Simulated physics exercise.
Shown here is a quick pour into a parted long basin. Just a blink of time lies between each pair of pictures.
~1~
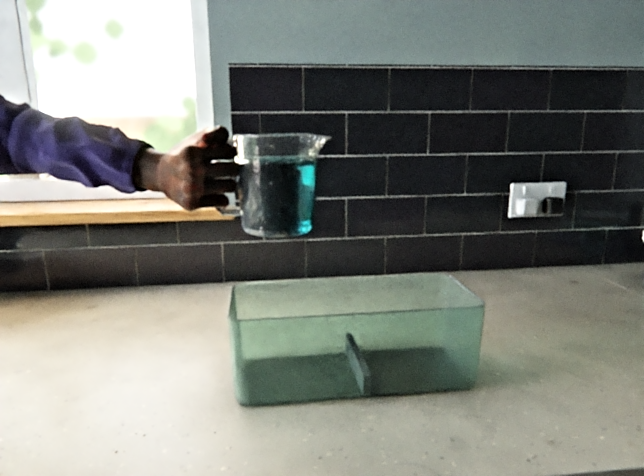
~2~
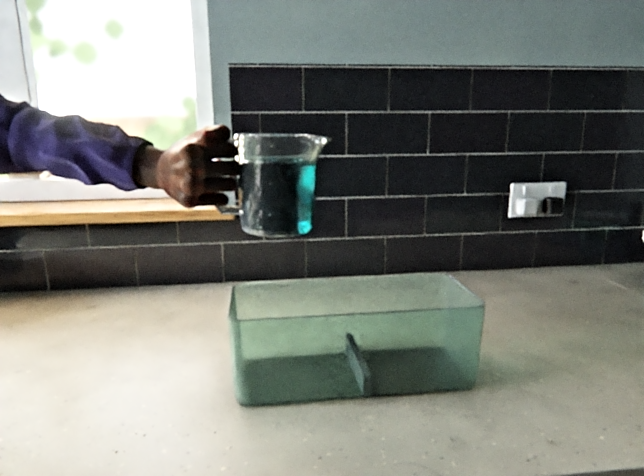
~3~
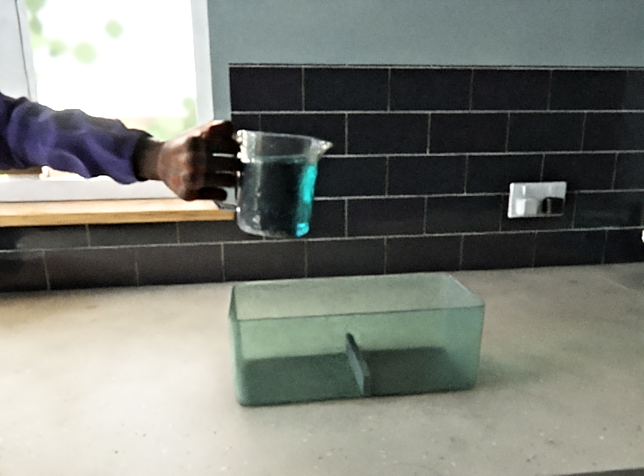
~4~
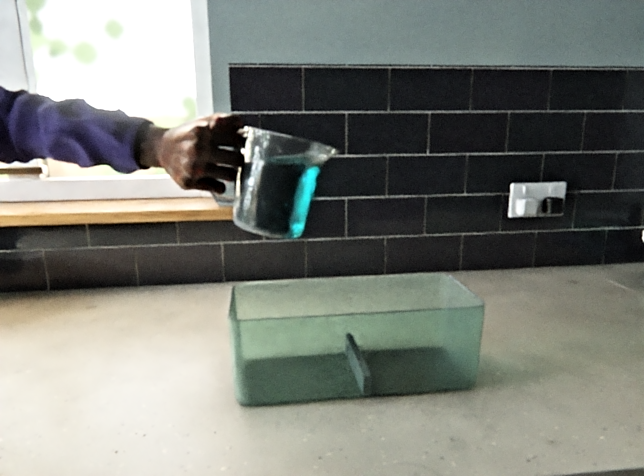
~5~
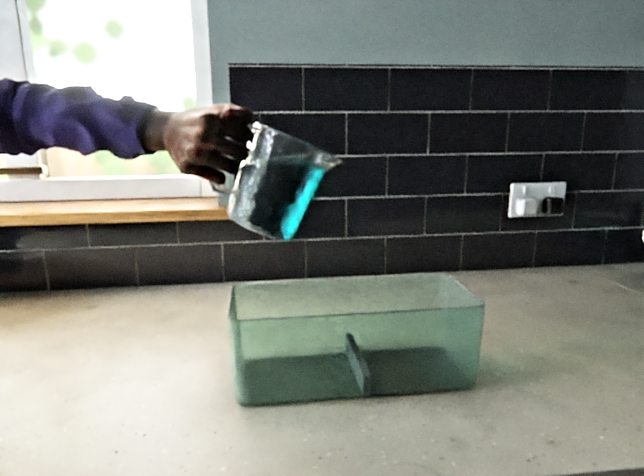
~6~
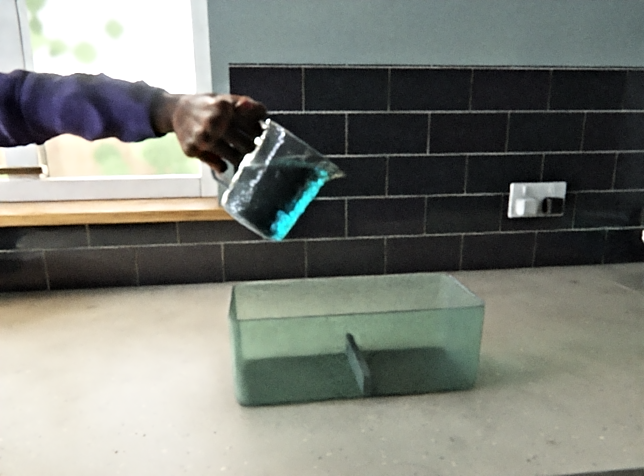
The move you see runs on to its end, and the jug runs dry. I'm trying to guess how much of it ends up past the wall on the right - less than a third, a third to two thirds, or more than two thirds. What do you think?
I predict a lot ends up right of the wall, past two thirds.
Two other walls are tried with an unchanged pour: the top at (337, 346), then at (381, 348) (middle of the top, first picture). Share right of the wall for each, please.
Result: 90 % first, 30 % second.
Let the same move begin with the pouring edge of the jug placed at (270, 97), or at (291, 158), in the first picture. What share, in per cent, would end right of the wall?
First place gives some 15 %, second place some 15 %.
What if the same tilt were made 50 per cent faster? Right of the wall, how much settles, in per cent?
Close to 85 out of every hundred.
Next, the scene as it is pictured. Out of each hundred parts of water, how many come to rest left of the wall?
15 % or thereabouts.
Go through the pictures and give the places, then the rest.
In the first picture, tilt 0°; pouring edge (331, 136); surface from (239, 162) to (313, 160); the long basin's rim runs from (231, 302) to (466, 289); the wall's top is at (357, 353).
In the second picture, tilt 2°; pouring edge (333, 138); surface from (239, 161) to (313, 161).
In the third picture, tilt 6°; pouring edge (336, 142); surface from (241, 161) to (315, 162).
In the fourth picture, tilt 14°; pouring edge (340, 150); surface from (243, 163) to (319, 163).
In the fifth picture, tilt 23°; pouring edge (344, 162); surface from (242, 171) to (323, 165).
In the sixth picture, tilt 35°; pouring edge (347, 176); surface from (235, 178) to (333, 169).
A moment on, the tilt is 95° and 63 per cent is still to pour, 0 is left of the wall and 11 right of it.
Next, the tilt is 107° and 15 per cent is still to pour, 5 is left of the wall and 62 right of it.
Then the tilt is 107° and 1 per cent is still to pour, 9 is left of the wall and 84 right of it.
Later the tilt is 107° and 0 per cent is still to pour, 10 is left of the wall and 87 right of it.
In the end 13 per cent lies left of the wall, 85 right of it and 2 outside.
